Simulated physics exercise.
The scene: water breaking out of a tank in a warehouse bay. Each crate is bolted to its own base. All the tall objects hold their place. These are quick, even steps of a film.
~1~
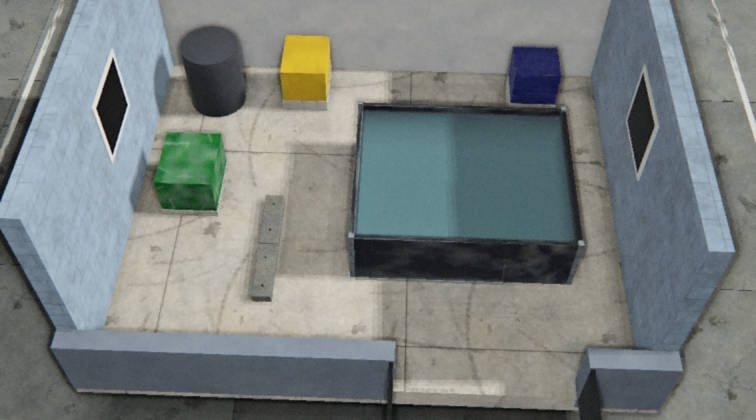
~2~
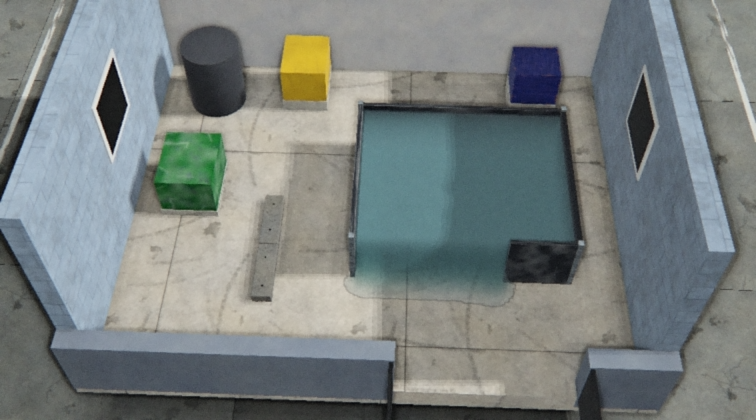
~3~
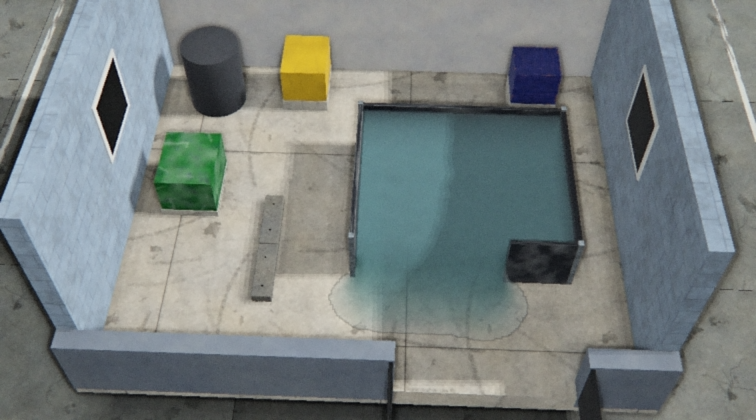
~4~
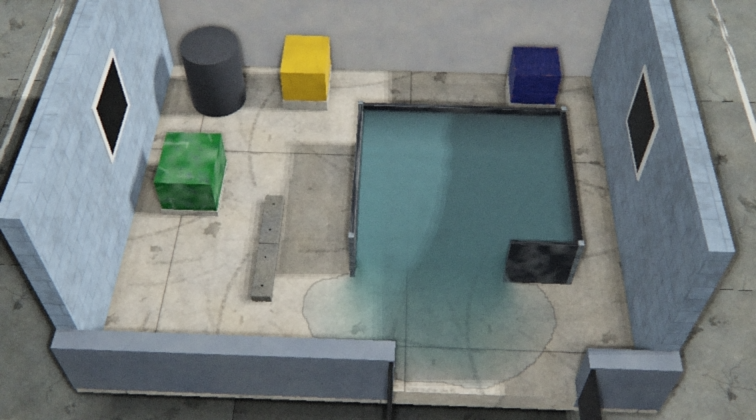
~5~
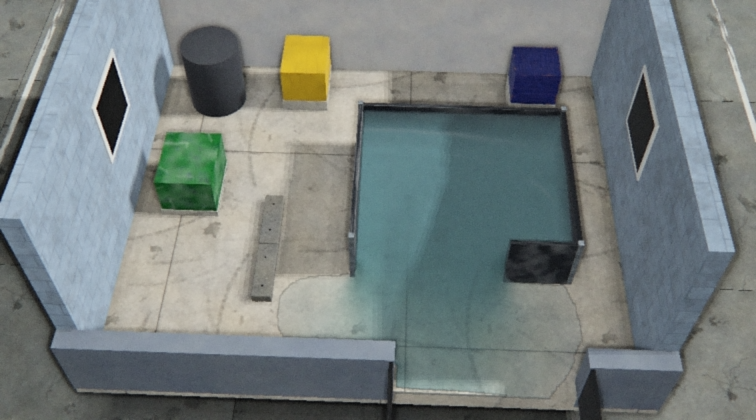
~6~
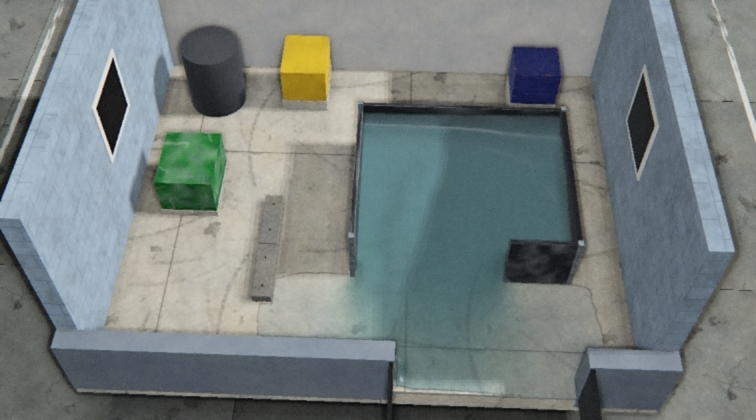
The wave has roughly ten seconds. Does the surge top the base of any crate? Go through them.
In the end: The yellow crate escapes dry; the blue crate escapes dry; the green crate is wetted.
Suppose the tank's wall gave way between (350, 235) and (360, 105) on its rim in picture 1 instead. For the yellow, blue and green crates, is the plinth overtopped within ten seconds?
In short: Yellow gets wet, blue escapes it, green is wetted.
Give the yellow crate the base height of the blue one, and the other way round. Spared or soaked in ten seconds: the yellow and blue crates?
My reading: Yellow is safe; blue is spared.
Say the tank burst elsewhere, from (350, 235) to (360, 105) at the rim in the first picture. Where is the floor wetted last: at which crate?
The crate marked blue.
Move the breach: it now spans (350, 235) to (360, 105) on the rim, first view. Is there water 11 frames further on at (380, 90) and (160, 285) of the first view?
One after the other: No water, covered.
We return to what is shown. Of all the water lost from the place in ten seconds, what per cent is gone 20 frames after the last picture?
Close to 65 %.
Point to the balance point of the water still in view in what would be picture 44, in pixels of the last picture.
Around (331, 229).
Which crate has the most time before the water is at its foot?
The one in blue.
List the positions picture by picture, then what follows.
Still water in the water tank at (463, 174), in the first picture.
The front is at (507, 293), out from the gap at (430, 262), in the second picture.
The front is at (509, 327), out from the gap at (430, 265), in the third picture.
The front is at a hidden place, out from the gap at (430, 266), in the fourth picture.
Water pours out at (430, 267) and has run to a hidden place, in the fifth picture.
Water pours out at (430, 267) and has run to a hidden place, in the sixth picture.
A moment on, water covers 25 % of the floor; the yellow crate not reached, the blue crate not reached, the green crate not reached.
Next, water covers 35 % of the floor; the yellow crate not reached, the blue crate not reached, the green crate not reached.
Then, water covers 45 % of the floor; the yellow crate not reached, the blue crate not reached, the green crate water round its plinth.
Later, water covers 65 % of the floor; the yellow crate water round its plinth, the blue crate not reached, the green crate water round its plinth.
In the end, water covers 85 % of the floor; the yellow crate stayed above the water, the blue crate stayed above the water, the green crate was topped.
